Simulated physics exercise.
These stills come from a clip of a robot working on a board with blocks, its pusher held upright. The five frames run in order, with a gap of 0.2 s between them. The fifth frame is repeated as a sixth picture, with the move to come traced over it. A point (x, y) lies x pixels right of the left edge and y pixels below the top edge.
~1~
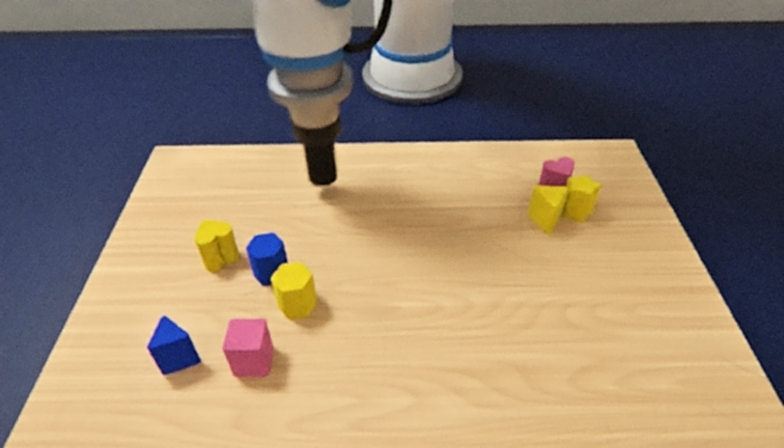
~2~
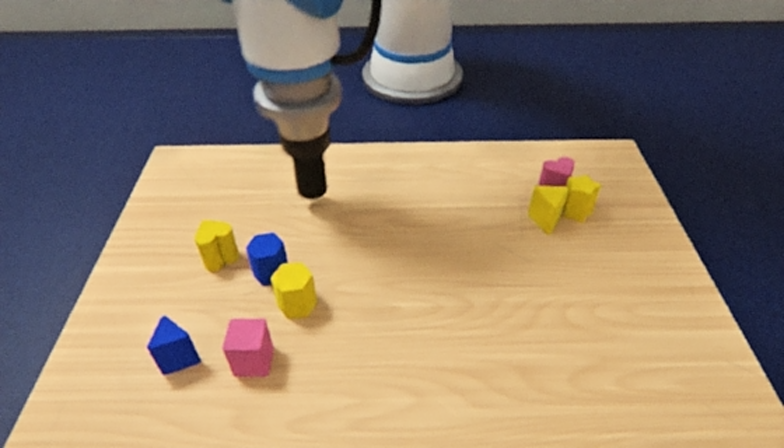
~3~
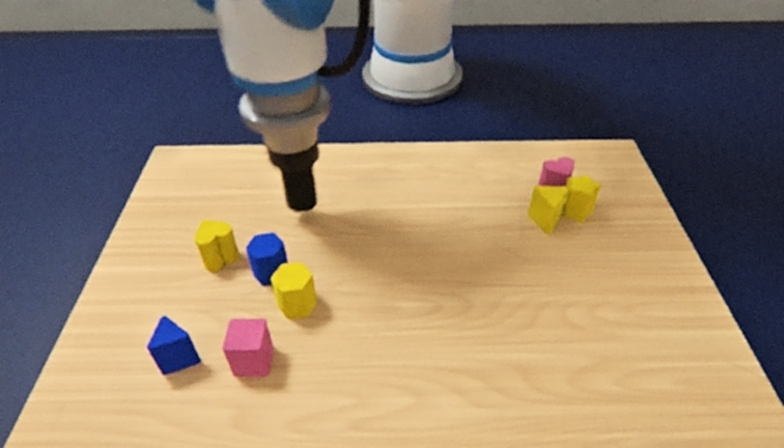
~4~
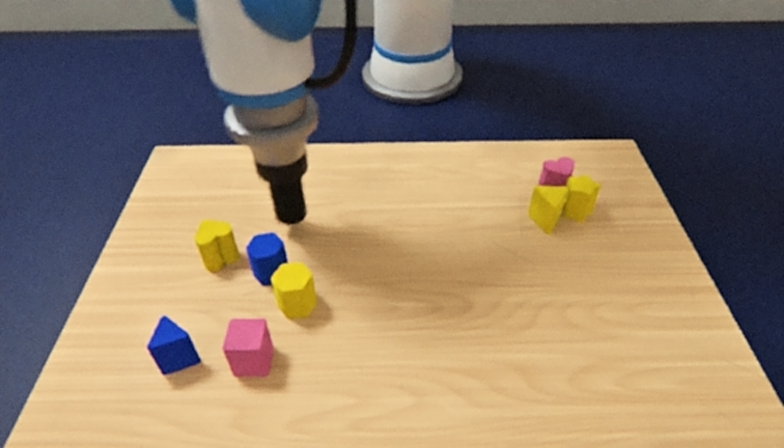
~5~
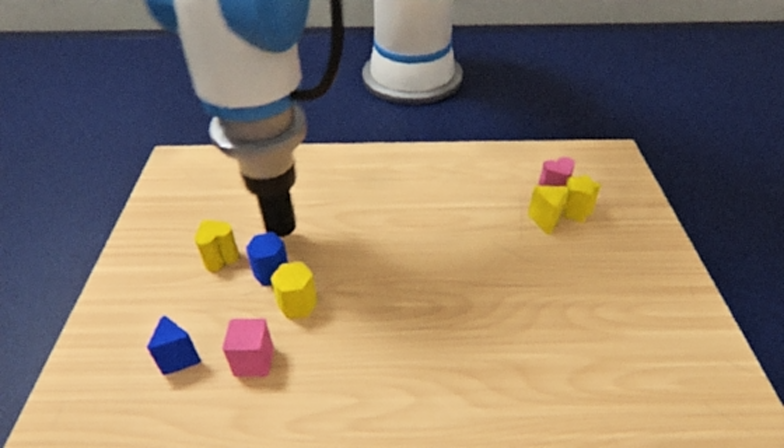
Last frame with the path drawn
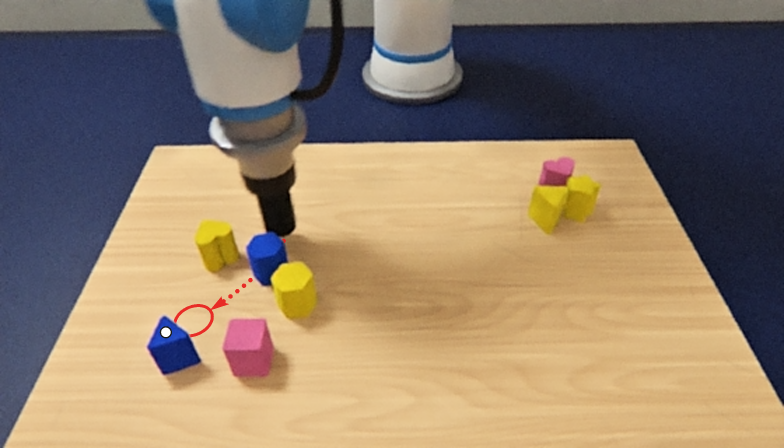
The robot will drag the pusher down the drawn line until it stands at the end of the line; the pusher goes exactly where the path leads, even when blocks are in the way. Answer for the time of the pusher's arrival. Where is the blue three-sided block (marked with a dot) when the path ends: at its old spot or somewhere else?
At the end, its place is the same.
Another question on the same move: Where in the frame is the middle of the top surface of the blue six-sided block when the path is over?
It is at (242, 290).
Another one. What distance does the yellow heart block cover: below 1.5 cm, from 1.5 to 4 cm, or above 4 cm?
Below 1.5 cm.
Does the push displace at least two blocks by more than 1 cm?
In short: No.
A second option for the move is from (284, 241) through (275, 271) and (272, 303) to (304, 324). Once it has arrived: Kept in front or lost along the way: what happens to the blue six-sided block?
Beside or behind it.
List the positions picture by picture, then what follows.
Lower end of the pusher (323, 178), tops of blocks, blue three-sided block (166, 332), yellow heart block (211, 230), blue six-sided block (265, 244), in the first frame.
Pusher (313, 190), blocks as before, in the second frame.
Pusher (302, 203), blocks as before, in the third frame.
Pusher (291, 215), blocks as before, in the fourth frame.
Pusher (281, 227), blue three-sided block (166, 332), yellow heart block (211, 230), blue six-sided block (265, 244), in the fifth frame.
The drawn path runs from (284, 241) over (248, 282) to (194, 320); the dot is on the blue three-sided block.
What follows on the original path. One third of the way, pusher (258, 255); blue six-sided block (255, 266).
Two thirds of the way, pusher (227, 281); blue six-sided block (244, 288), turned 65° anticlockwise.
At the end, pusher (187, 306); blue three-sided block not moved; yellow heart block not moved; blue six-sided block (242, 290), turned 75° anticlockwise.
